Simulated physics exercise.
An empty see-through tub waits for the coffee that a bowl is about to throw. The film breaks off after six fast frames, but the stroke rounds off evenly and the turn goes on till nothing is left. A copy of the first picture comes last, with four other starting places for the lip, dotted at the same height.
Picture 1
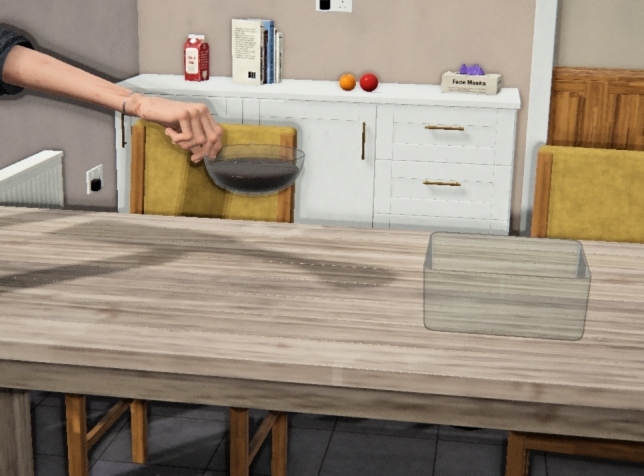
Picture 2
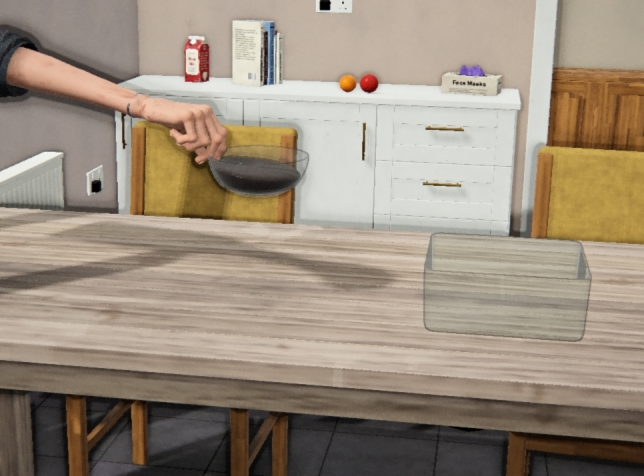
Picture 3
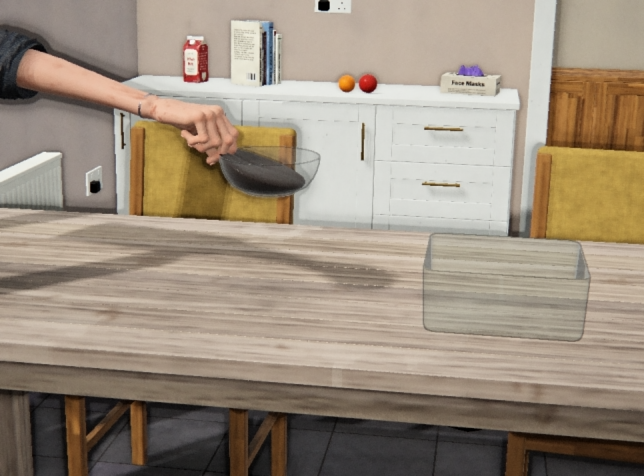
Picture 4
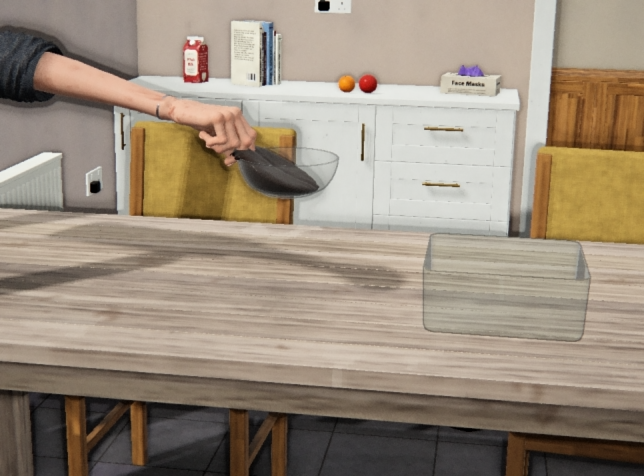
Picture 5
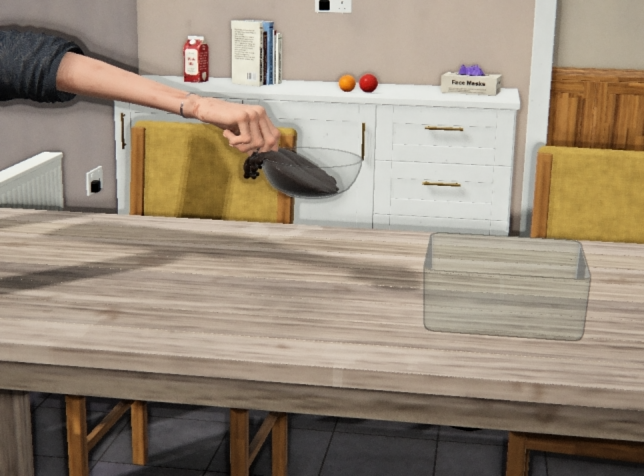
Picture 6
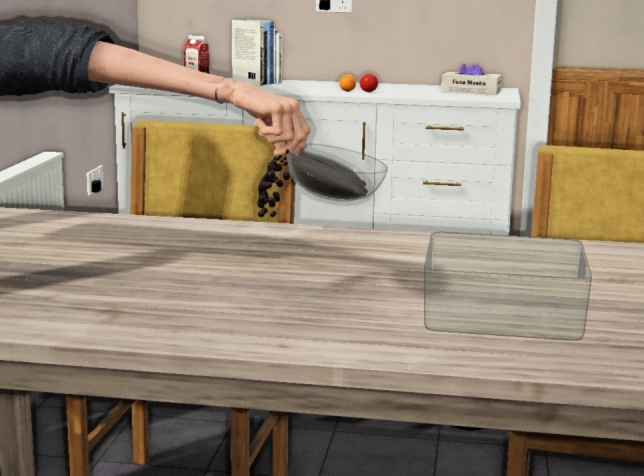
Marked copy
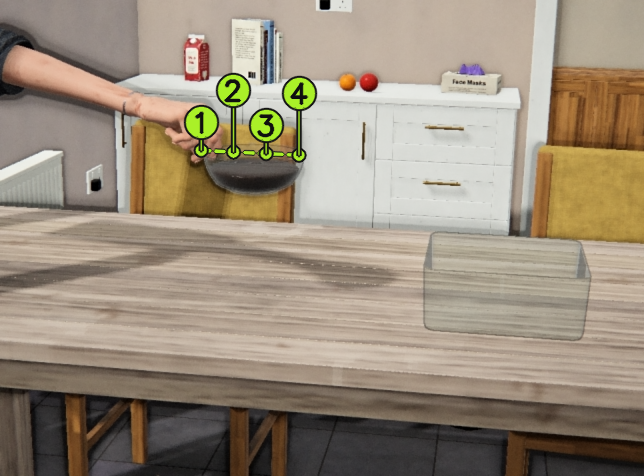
Hand carrying a glass bowl of dark coffee rightward above a wooden table, dark pieces dropping from the bowl's left side.
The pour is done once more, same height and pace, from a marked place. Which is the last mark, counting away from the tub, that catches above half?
3.
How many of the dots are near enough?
Two of the four.
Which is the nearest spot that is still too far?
2 it is.
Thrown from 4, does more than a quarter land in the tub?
Yes, clearly.
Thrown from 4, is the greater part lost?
No, not at all.
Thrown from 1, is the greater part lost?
Yes, that goes wrong.
On the marked copy, 1 at (201, 150); 2 at (233, 152); 3 at (266, 153); 4 at (299, 155).
With 1, about 8 % lands in the tub, 89 % falls short and 3 % goes beside or beyond.
With 2, about 35 % lands in the tub, 61 % falls short and 5 % goes beside or beyond.
With 3, about 64 % lands in the tub, 27 % falls short and 9 % goes beside or beyond.
With 4, about 81 % lands in the tub, 16 % falls short and 3 % goes beside or beyond.
